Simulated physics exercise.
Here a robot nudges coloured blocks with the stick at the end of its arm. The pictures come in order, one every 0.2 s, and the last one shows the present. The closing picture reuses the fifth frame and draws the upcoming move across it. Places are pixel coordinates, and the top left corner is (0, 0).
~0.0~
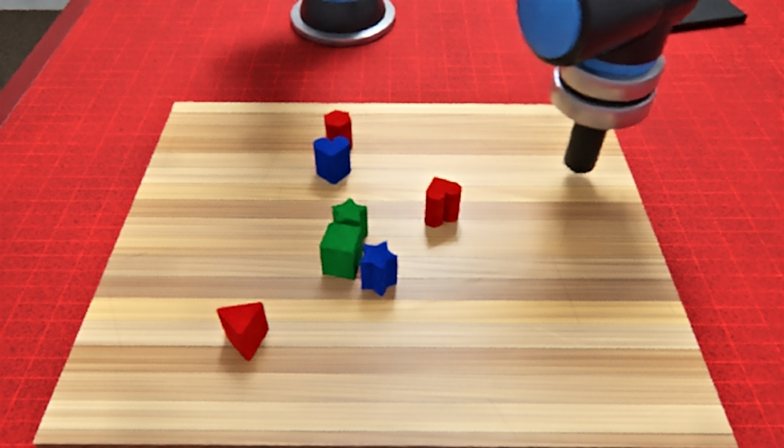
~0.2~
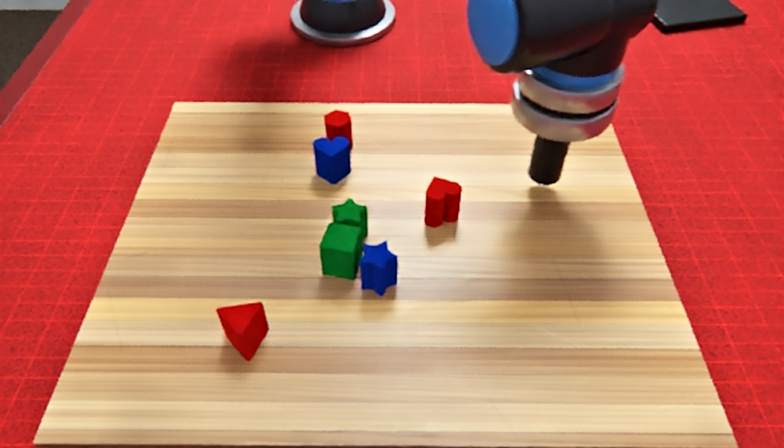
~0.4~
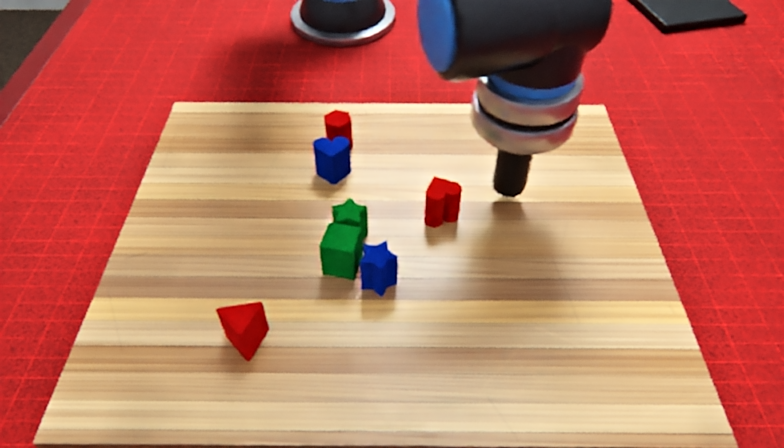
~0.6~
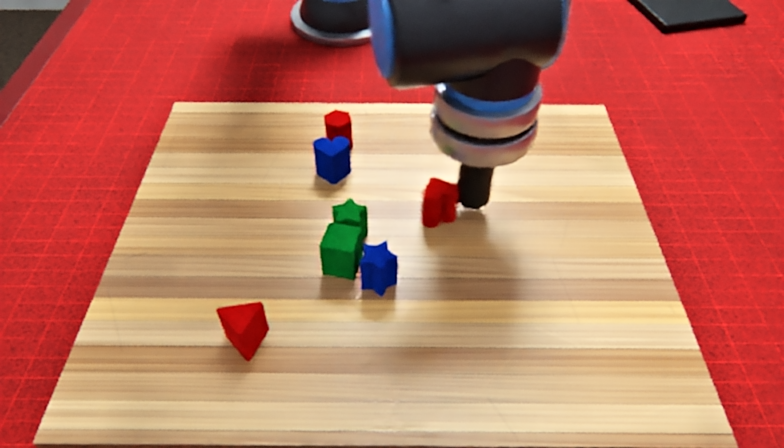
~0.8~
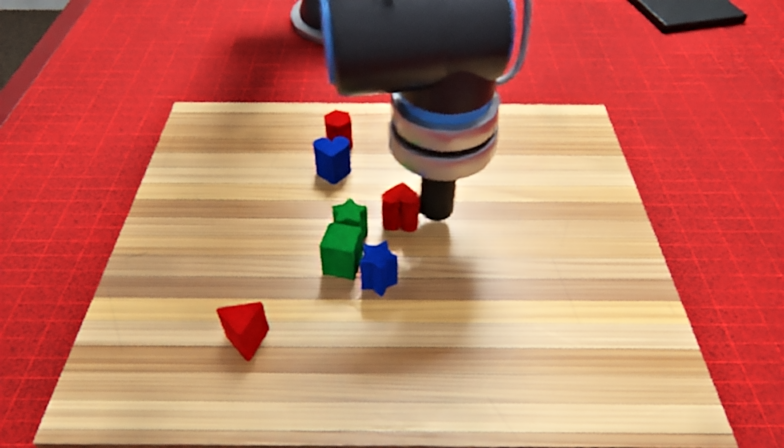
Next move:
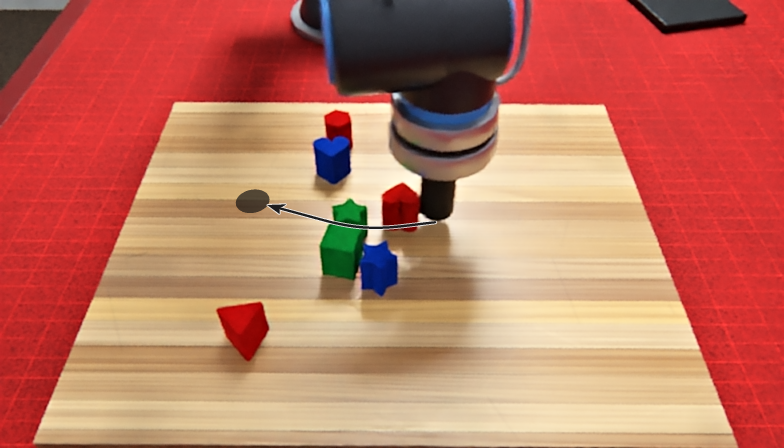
A robot arm with a dark stick at its tip hangs over the right side of a pale striped wooden board on a red surface, seen from above at an angle. Red, blue and green blocks sit around the board's middle and left, including a red heart right of centre. The arm glides left and slightly nearer, and its stick pushes the heart left while the other blocks stay still.
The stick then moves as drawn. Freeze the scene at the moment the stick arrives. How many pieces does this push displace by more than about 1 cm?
Moved: 2.
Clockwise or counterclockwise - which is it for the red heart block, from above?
It makes a clockwise turn.
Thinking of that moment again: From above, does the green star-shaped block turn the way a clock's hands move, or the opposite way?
Against the clock.
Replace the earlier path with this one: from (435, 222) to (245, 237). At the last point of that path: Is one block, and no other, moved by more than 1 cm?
My answer is no.
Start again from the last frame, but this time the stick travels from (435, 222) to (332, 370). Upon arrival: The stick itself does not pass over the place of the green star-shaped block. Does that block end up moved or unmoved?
That block stays in place.
Path on the board, from (435, 222) through (339, 224) to (253, 201).
On the path given first. One third of the way, stick at (370, 216); green four-sided block at (338, 239), turned 15° anticlockwise; green star-shaped block at (328, 212), turned 35° anticlockwise; red heart block at (342, 187), turned 60° clockwise.
Two thirds of the way, stick at (306, 204); green four-sided block at (338, 239), turned 15° anticlockwise; green star-shaped block at (309, 213), turned 100° anticlockwise; red heart block at (295, 168), turned 115° clockwise.
At the end, stick at (250, 189); green four-sided block at (338, 239), turned 15° anticlockwise; green star-shaped block at (309, 213), turned 100° anticlockwise; blue star-shaped block in place; red heart block at (282, 159), turned 150° clockwise.
